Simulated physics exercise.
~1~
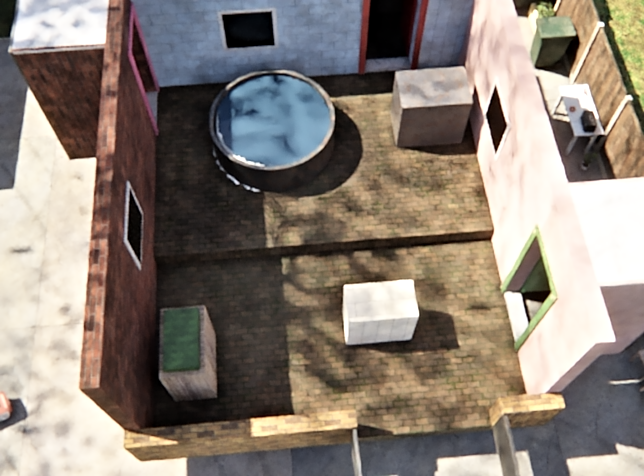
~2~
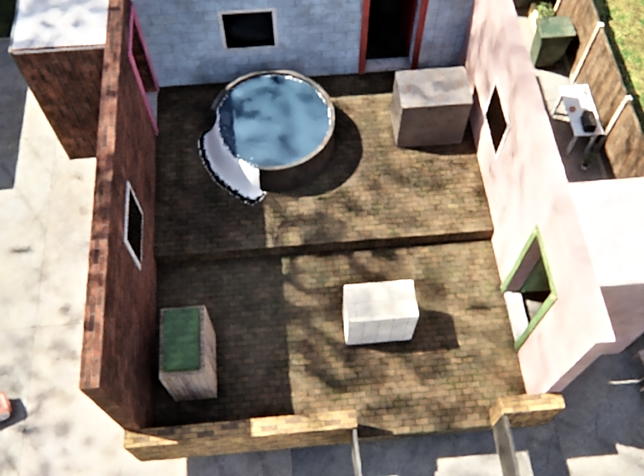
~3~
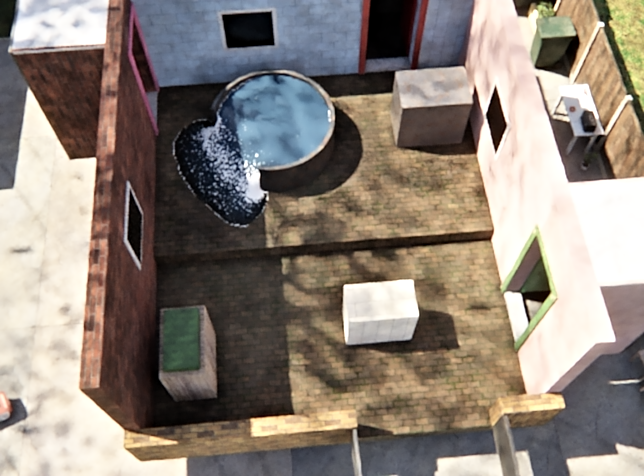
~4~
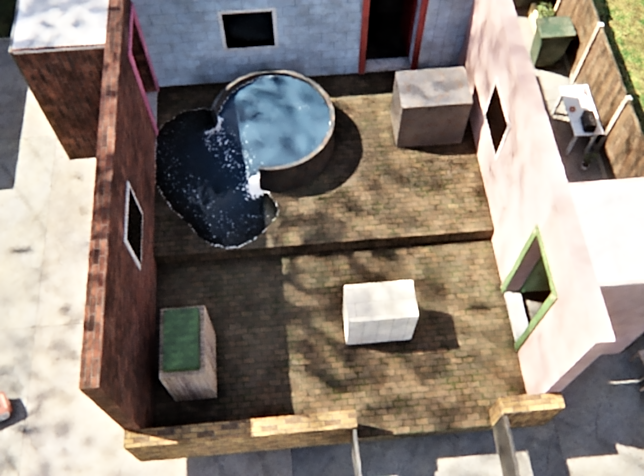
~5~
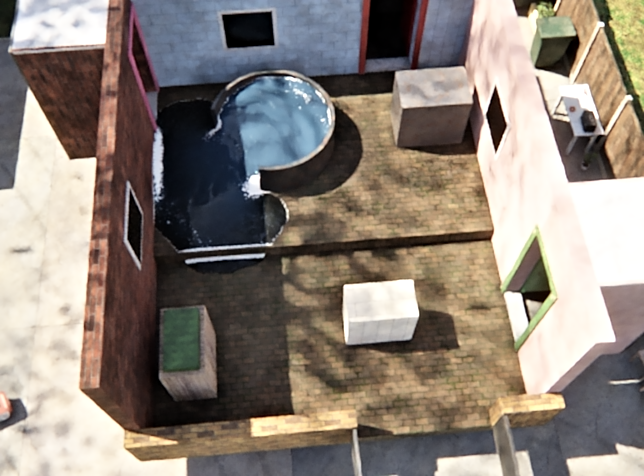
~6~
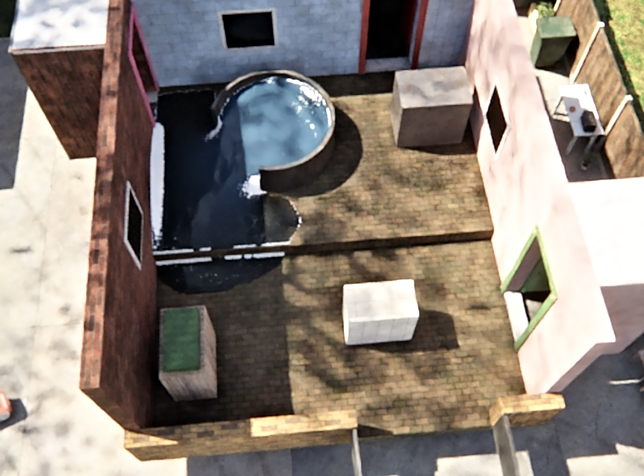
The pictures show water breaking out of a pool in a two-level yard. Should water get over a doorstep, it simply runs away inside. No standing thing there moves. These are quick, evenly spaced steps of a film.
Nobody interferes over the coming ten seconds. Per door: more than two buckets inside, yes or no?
Per door - pink door: Yes, green door: No, red door: No.
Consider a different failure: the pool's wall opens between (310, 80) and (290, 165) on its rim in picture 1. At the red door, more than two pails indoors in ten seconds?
Note: Red door crosses the line.
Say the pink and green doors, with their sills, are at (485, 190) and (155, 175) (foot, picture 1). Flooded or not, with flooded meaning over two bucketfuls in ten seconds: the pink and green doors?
Result: Pink door no, green door yes.
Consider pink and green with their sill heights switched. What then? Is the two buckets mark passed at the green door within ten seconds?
After the swap, green door overflows.
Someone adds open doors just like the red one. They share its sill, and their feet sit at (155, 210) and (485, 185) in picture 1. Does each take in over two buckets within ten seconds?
Taken in sequence: Exceeded, then not exceeded.
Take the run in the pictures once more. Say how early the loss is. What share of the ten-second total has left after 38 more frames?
Log: Around 55 %, estimated.
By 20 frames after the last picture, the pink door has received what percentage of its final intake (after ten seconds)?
Some 50 per cent.
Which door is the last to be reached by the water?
Observed: The green-painted one.
A moment on, water covers 20 % of the floor; the pink door under two buckets in, the green door not reached, the red door not reached.
Next, water covers 30 % of the floor; the pink door over two buckets in, the green door not reached, the red door not reached.
Then, water covers 50 % of the floor; the pink door over two buckets in, the green door not reached, the red door not reached.
Later, water covers 75 % of the floor; the pink door over two buckets in, the green door wet at the sill, nothing in, the red door wet at the sill, nothing in.
In the end, water covers 75 % of the floor; the pink door far over two buckets in, the green door under two buckets in, the red door wet at the sill, nothing in.
